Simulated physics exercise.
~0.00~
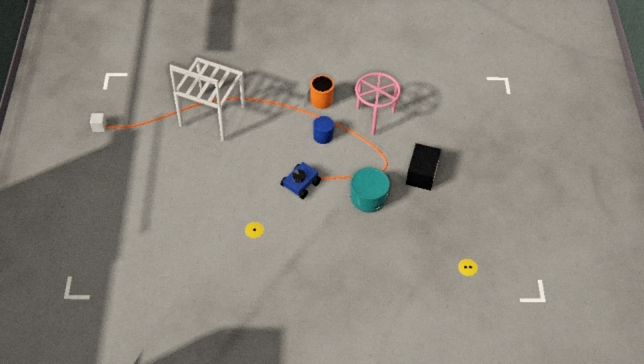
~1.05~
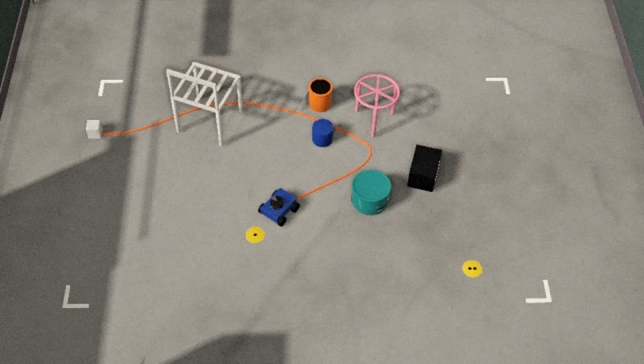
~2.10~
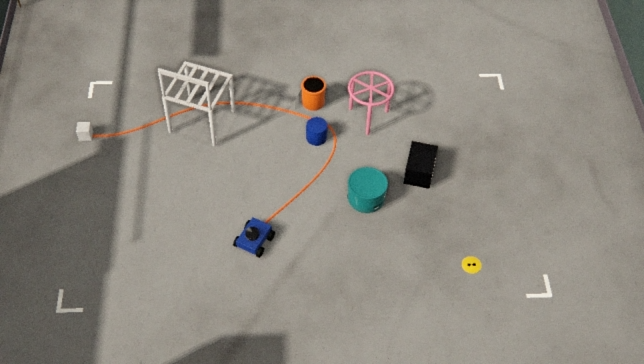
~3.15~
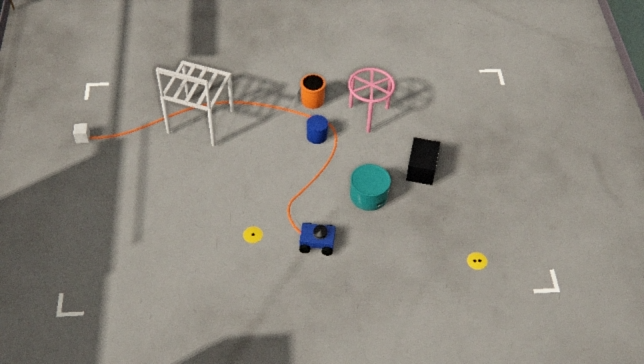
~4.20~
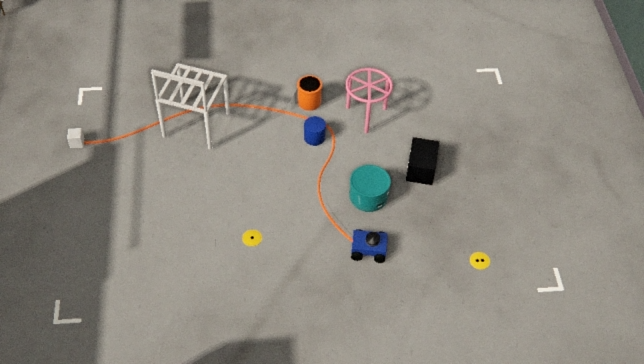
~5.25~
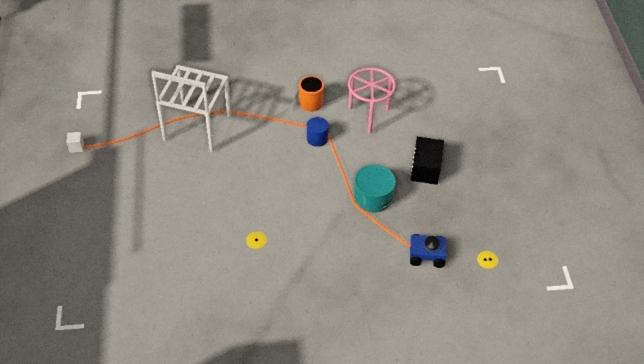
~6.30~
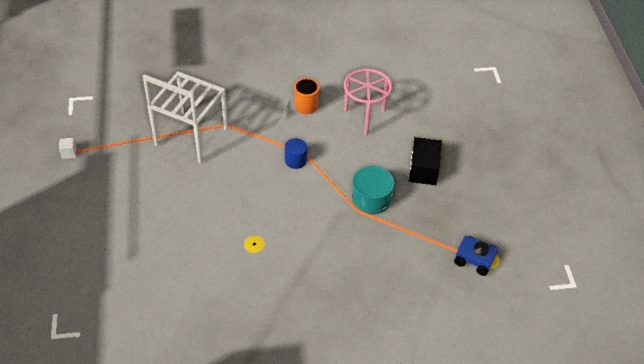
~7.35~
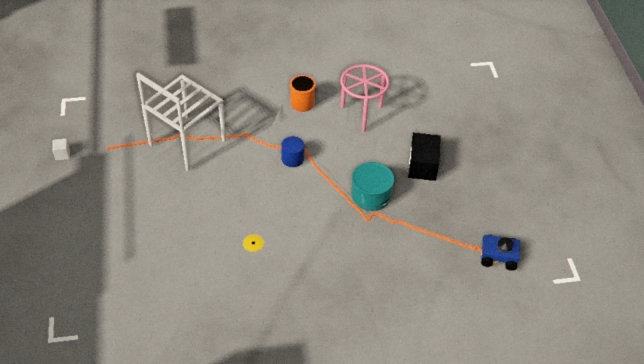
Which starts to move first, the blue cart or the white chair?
The blue cart starts to move first, setting off near the beginning. The white chair only shifts late on, once the lead has been pulled tight.
